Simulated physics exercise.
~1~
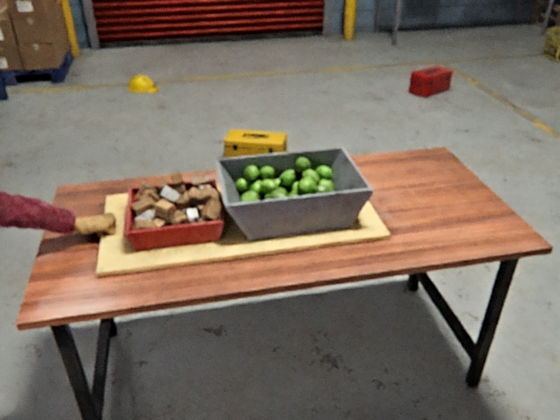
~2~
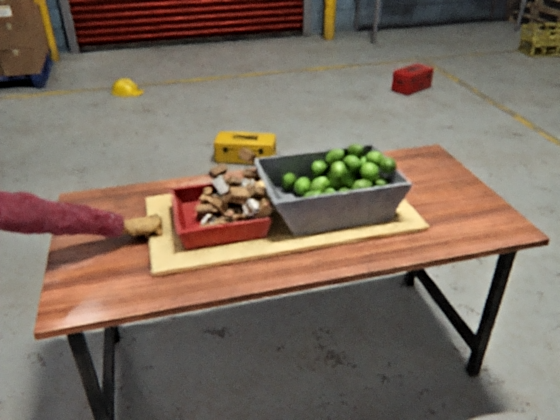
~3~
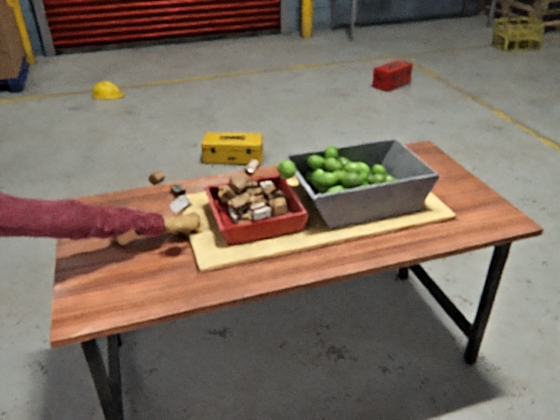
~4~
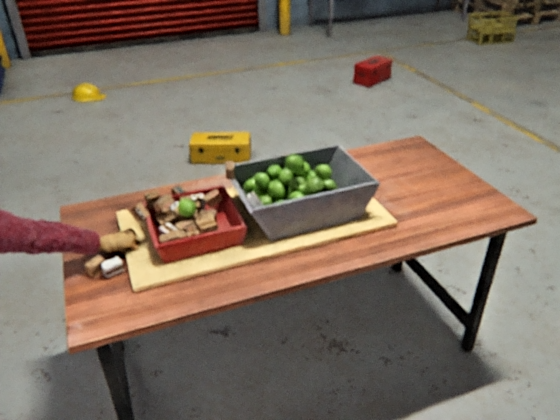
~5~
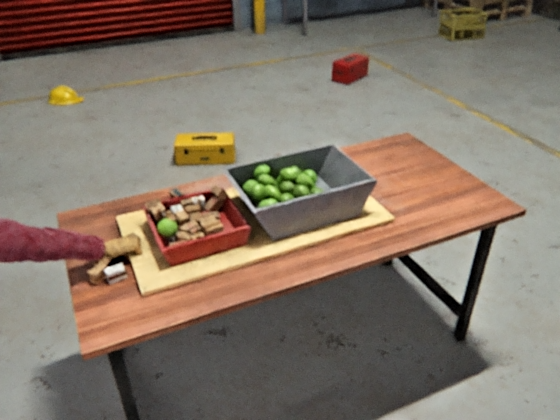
In a warehouse with a red shutter behind, a gloved hand in a dark red sleeve grips a pale board on a wooden table, where a red container of small brown and white parcels sits beside a grey container of green fruit. The arm shoves the board to the right, and the loads heave up. As the containers reach the right, several parcels fly out to the left and a green fruit hops toward the red container. The board then slides back left and stops. Finally, one fruit rests among the parcels, while a few spilled parcels lie near the hand.
